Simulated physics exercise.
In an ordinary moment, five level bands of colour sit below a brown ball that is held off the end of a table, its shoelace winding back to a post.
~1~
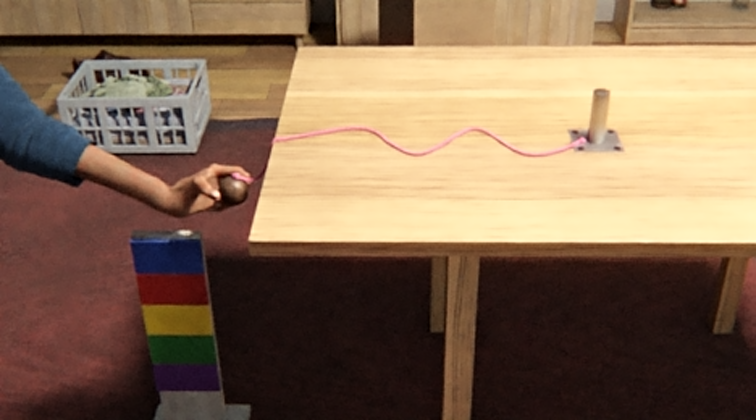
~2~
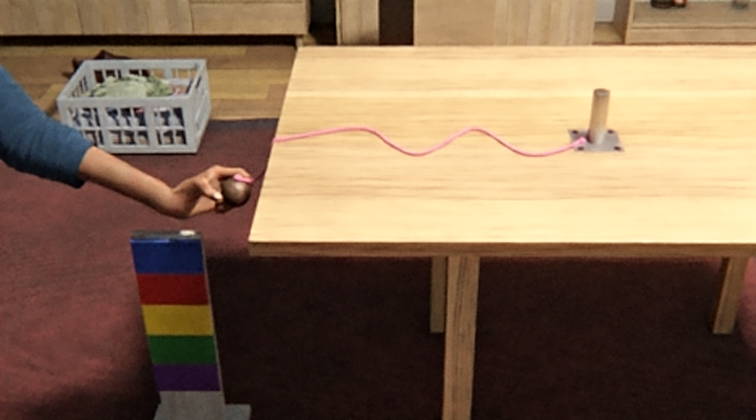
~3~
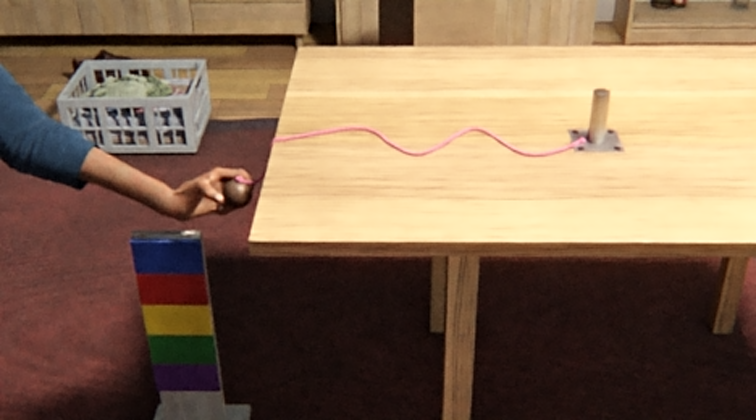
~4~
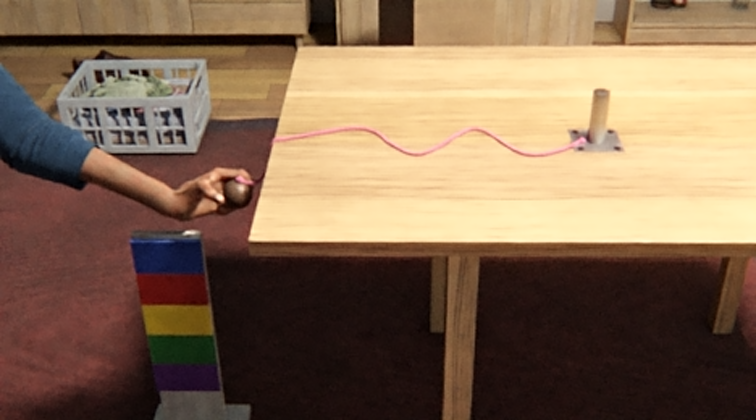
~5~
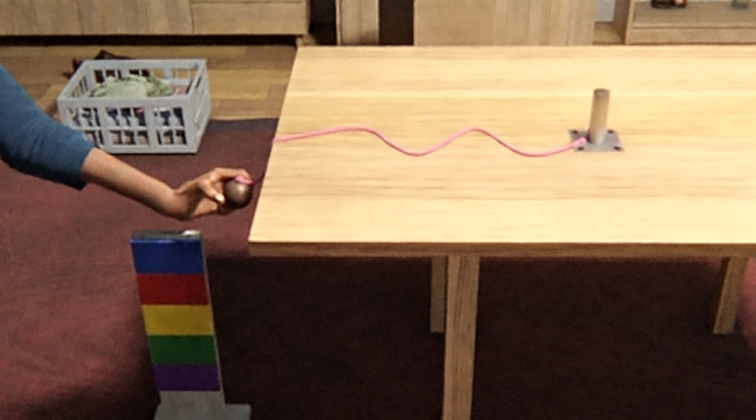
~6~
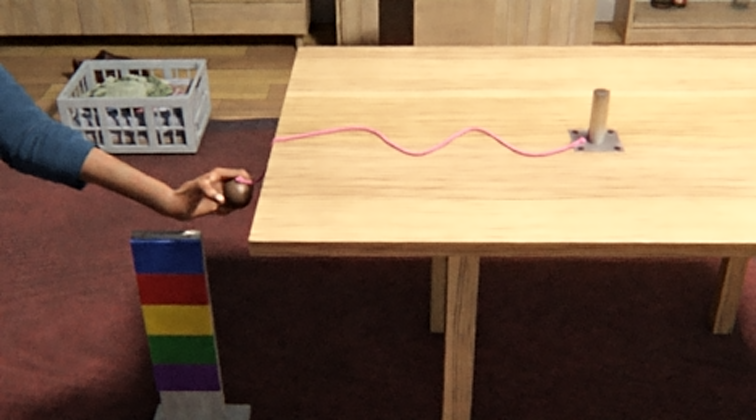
In a room with a dark red floor covering and wooden furniture behind, a pale wooden table is seen from slightly above by a still camera. At left, a blue-sleeved arm holds a brown ball off the table's edge above a stand banded blue, red, yellow, green and purple, while a pink shoelace winds back to a post. The hand and ball shift very slightly; nothing else moves.
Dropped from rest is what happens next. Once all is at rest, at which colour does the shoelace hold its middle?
At red.
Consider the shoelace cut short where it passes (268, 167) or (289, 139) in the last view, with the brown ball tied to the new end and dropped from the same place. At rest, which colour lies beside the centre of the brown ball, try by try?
First try: Blue; second try: No band.
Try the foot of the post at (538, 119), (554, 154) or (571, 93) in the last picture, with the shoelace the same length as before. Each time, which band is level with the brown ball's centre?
In turn, yellow, then yellow, then red.
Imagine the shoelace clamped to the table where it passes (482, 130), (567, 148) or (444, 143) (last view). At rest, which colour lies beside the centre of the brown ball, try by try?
First try blue, second red, third blue.
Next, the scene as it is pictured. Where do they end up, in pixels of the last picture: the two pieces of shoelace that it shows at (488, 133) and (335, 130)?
Point one to (456, 141), point two to (273, 168).
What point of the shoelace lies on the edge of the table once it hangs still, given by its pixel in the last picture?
Answer: The point at (361, 128).
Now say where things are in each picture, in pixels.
The first picture shows brown ball (234, 191); blue (167, 258); red (172, 290); yellow (177, 321); green (182, 350); purple (187, 379).
The second picture shows brown ball (236, 193); shoelace through (550, 153) (488, 133) (433, 150) (372, 131) (297, 137).
The third picture shows brown ball (237, 194).
The fourth picture shows brown ball (237, 194); shoelace through (550, 153) (488, 133) (433, 150) (372, 131) (297, 137).
The fifth picture shows brown ball (237, 194).
The sixth picture shows brown ball (237, 194); shoelace through (550, 153) (488, 133) (433, 150) (372, 131) (297, 137).
Soon after, ball near (293, 274); level with red.
Then, ball near (269, 285); level with red.
At rest, ball near (279, 288); level with red. At red.
